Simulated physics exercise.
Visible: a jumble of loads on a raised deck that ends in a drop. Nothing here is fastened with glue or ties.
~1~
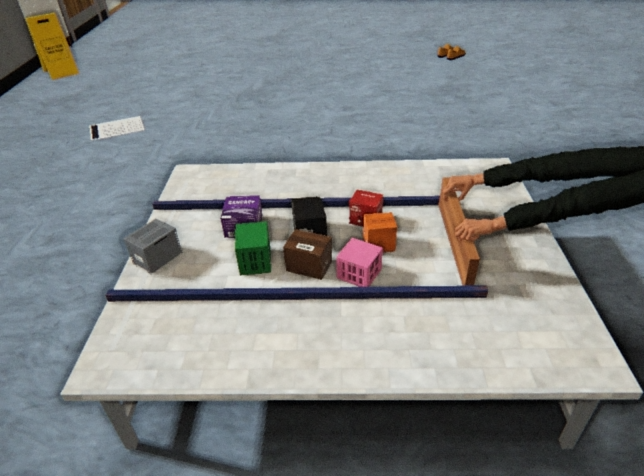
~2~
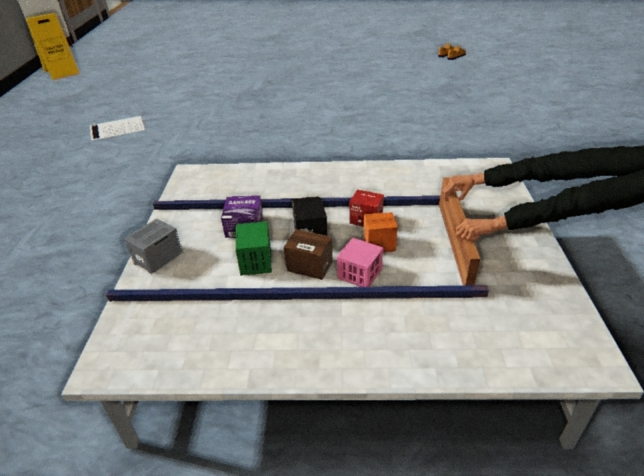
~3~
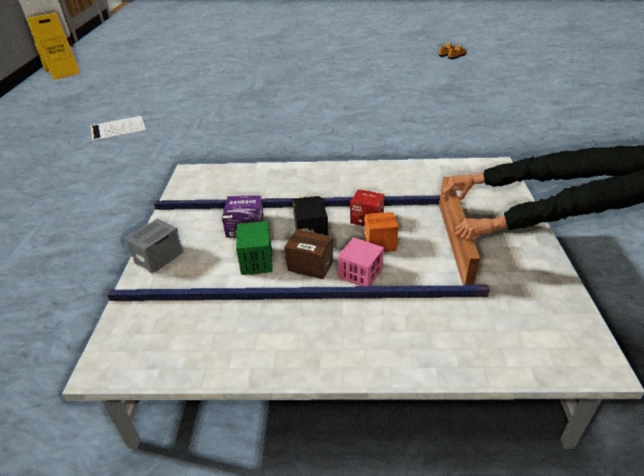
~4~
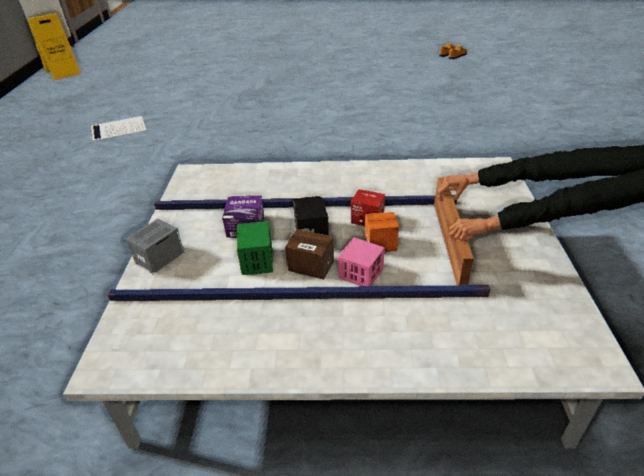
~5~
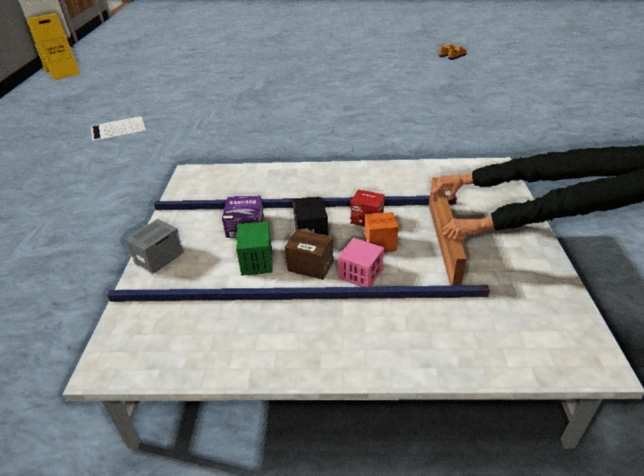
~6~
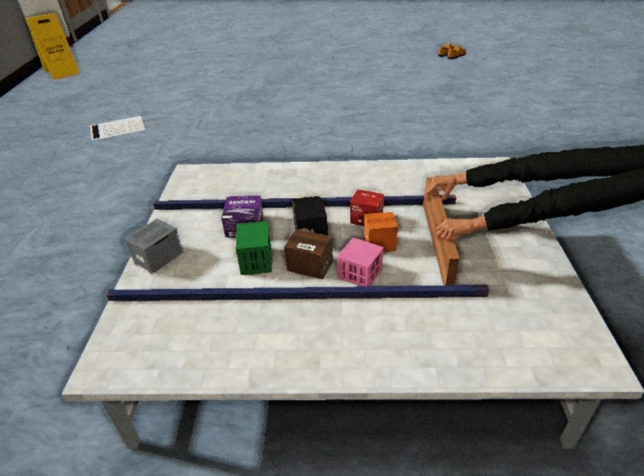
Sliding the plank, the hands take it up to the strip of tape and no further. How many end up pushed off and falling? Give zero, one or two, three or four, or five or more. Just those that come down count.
The edge claims more than four.
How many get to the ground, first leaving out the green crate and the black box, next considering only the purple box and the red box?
Going first to second: 3 and 3.
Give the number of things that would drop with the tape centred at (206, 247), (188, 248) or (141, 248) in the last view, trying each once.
3, 3, 8.
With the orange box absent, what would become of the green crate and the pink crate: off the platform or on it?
The green crate goes over; the pink crate remains up.
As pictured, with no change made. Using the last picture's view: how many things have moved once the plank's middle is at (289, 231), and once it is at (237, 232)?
Counts: 7 and 8.
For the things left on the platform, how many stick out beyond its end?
3.
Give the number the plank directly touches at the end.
In contact: 3.
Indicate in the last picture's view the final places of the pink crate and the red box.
About (123, 274), and the other about (152, 215).
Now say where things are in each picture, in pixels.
The first picture shows grey tote (154, 246); purple box (242, 216); green crate (254, 248); plank (456, 229); tape (157, 248).
The second picture shows purple box (243, 216); brown parcel (309, 254).
The third picture shows green crate (255, 248); pink crate (361, 263).
The fourth picture shows grey tote (156, 246); red box (368, 209).
The fifth picture shows purple box (244, 217); black box (311, 221).
The sixth picture shows grey tote (155, 246); purple box (243, 216); green crate (254, 248); plank (439, 229); tape (158, 248).
A little later, none off yet; grey tote at rest near (155, 246); purple box at rest near (243, 216); green crate at rest near (254, 248).
Next, none off yet; grey tote at rest near (155, 246); purple box shifted about its own width near (207, 216); green crate shifted about its own width near (199, 241).
Later still, one off so far; grey tote fallen near (117, 301); purple box shifted well along near (143, 216); green crate shifted well along near (132, 240).
When it is over, the number that fall off is five or more; down, brown parcel, black box, green crate, purple box and grey tote.
